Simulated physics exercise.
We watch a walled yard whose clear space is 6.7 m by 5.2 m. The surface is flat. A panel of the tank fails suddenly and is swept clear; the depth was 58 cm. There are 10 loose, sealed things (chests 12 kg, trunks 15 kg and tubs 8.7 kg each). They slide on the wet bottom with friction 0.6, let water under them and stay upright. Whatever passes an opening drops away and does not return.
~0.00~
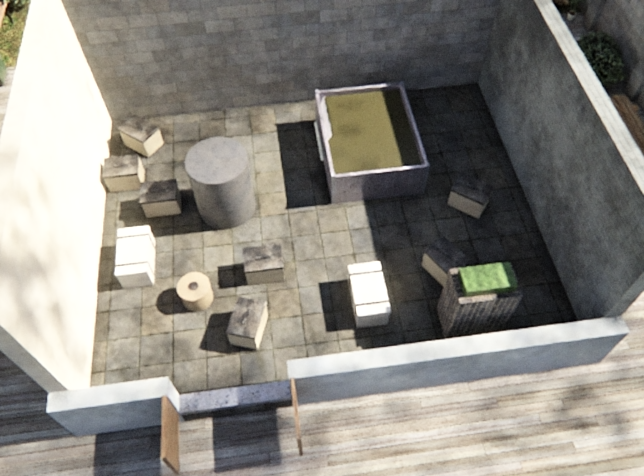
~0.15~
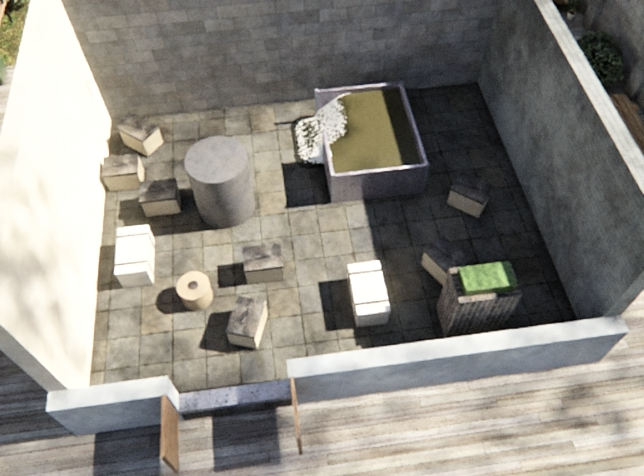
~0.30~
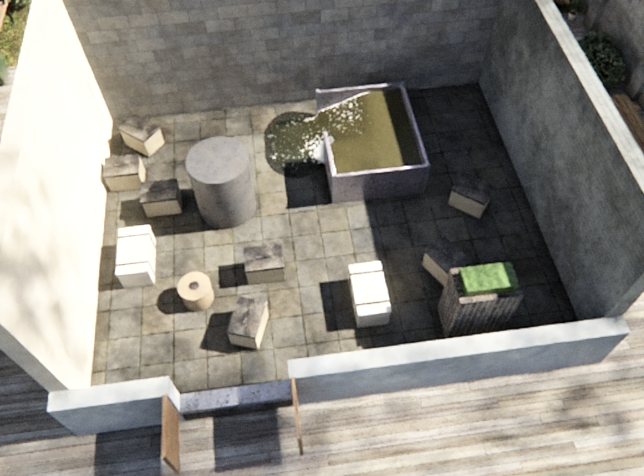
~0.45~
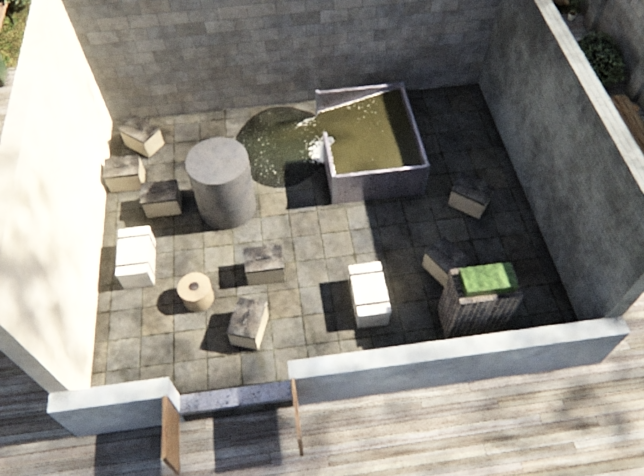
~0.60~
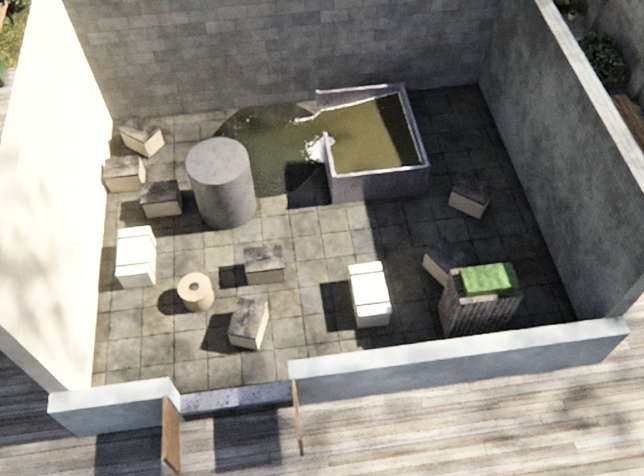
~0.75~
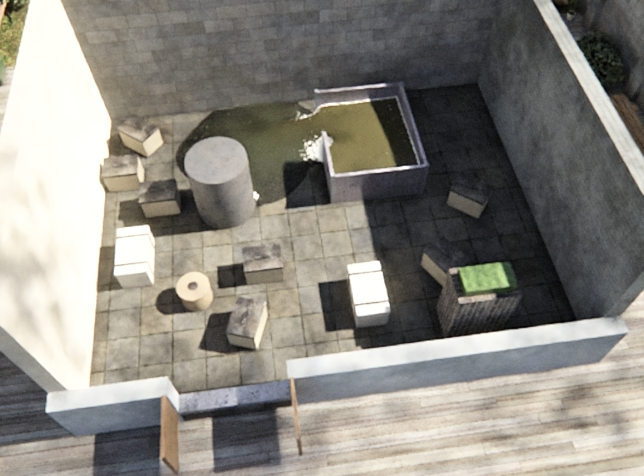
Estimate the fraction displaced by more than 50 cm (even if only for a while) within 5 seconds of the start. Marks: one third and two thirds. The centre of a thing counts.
Share: One to two thirds.
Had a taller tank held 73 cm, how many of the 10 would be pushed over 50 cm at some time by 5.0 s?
Then 6.
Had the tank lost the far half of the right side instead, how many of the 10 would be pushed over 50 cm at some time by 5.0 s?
Then 2.
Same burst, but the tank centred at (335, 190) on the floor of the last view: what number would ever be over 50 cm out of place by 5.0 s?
Then 5.
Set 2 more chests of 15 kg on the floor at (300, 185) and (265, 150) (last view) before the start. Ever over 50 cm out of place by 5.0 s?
In that order: Short of it, past it.
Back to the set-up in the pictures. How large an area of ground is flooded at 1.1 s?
Roughly 8.0 m2.
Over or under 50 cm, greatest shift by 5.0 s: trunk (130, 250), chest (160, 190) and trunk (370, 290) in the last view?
In turn: Past it, over, under.
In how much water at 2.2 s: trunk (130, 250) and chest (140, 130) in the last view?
About 1 and 22 cm.
After 1.1 s 0 of 10 are over 50 cm from their spots; 0 afloat.
After 2.2 s 0 of 10 are over 50 cm from their spots; 2 afloat.
After 3.5 s 4 of 10 are over 50 cm from their spots; 2 afloat.
After 5.0 s 5 of 10 are over 50 cm from their spots, and 5 have been at some point; 2 afloat.
